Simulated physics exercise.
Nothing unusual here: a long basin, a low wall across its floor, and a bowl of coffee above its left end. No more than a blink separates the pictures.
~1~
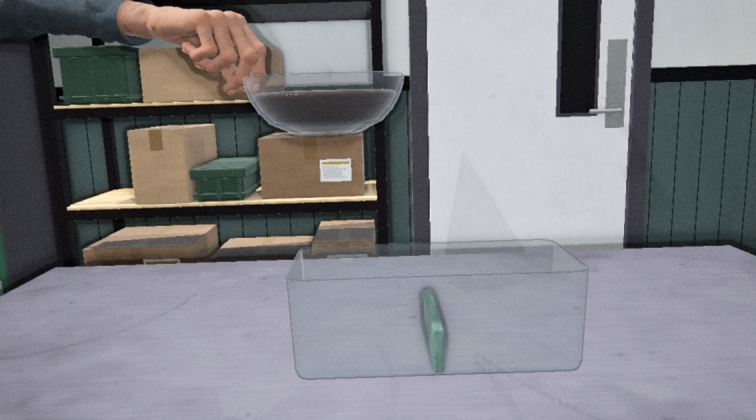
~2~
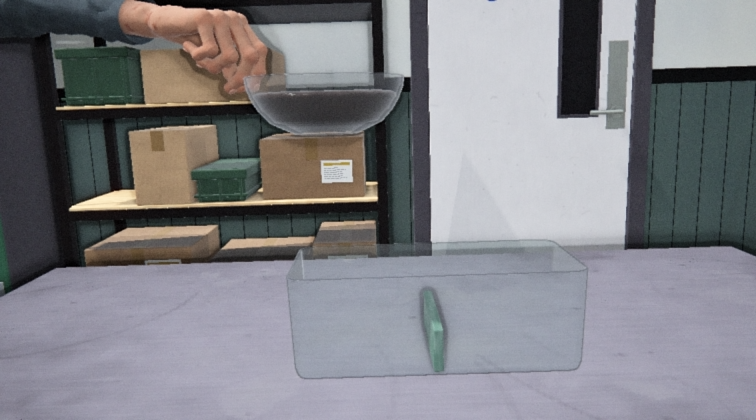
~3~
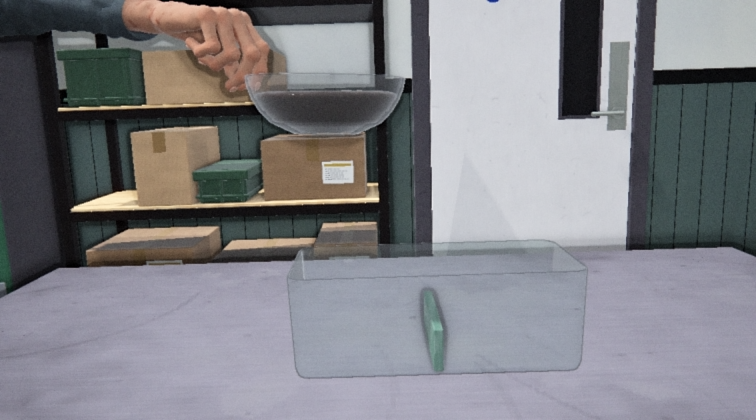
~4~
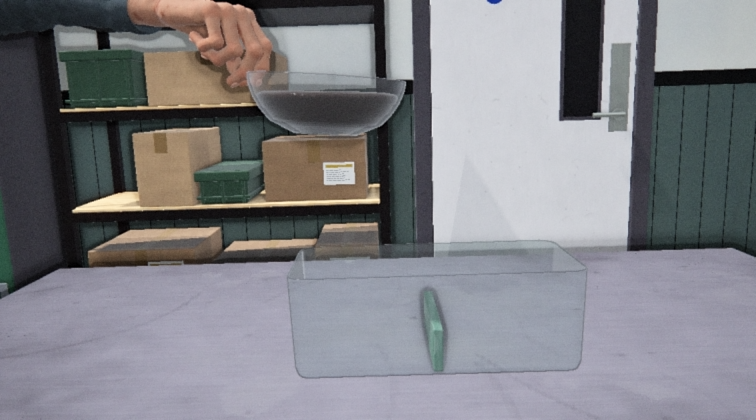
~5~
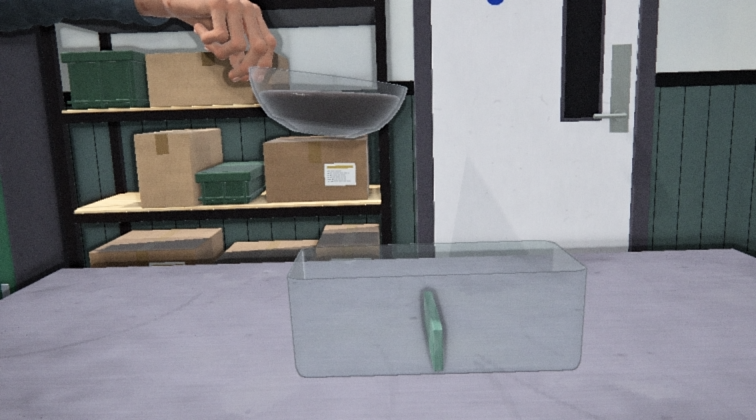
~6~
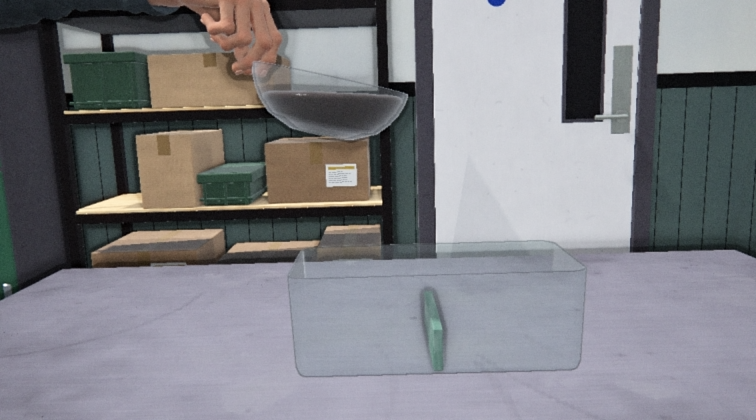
A hand tilting a clear bowl of dark coffee gradually to the right above a long transparent basin with a low green wall inside.
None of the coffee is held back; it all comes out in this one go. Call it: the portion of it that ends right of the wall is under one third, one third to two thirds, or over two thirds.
Over two thirds.
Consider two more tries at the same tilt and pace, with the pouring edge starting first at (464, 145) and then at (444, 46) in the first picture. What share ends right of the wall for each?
The first start gives some 95 %, the second some 90 %.
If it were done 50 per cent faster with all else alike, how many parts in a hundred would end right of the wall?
70 per cent or thereabouts.
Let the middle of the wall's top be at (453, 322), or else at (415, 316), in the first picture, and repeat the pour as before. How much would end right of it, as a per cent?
The first one comes to 60 percent, while the second comes to 85 percent.
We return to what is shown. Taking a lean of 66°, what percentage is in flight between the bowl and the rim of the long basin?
50 %.
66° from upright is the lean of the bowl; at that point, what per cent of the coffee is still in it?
30 per cent or so.
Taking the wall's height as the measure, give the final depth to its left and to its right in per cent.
The left reads 10 in a hundred and the right 50 in a hundred.
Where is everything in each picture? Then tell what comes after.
In the first picture, tilt 0°; pouring edge (403, 76); surface from (254, 96) to (397, 91); the long basin's rim runs from (294, 264) to (570, 255); the wall's top is at (433, 310).
In the second picture, tilt 1°; pouring edge (403, 77); surface from (255, 96) to (397, 92).
In the third picture, tilt 2°; pouring edge (404, 80); surface from (256, 95) to (398, 94).
In the fourth picture, tilt 5°; pouring edge (405, 84); surface from (258, 95) to (399, 96).
In the fifth picture, tilt 9°; pouring edge (406, 90); surface from (261, 94) to (401, 97).
In the sixth picture, tilt 14°; pouring edge (407, 97); surface from (264, 94) to (404, 98).
A moment on, the bowl is tipped part way and 31 per cent is still to pour, 1 is left of the wall and 20 right of it.
Next, the bowl is tipped on its side and 0 per cent is still to pour, 15 is left of the wall and 78 right of it.
Then the bowl is tipped right over and 0 per cent is still to pour, 21 is left of the wall and 78 right of it.
Later the bowl is tipped right over and 0 per cent is still to pour, 21 is left of the wall and 78 right of it.
At rest 21 per cent lies left of the wall, 78 right of it and 1 outside.
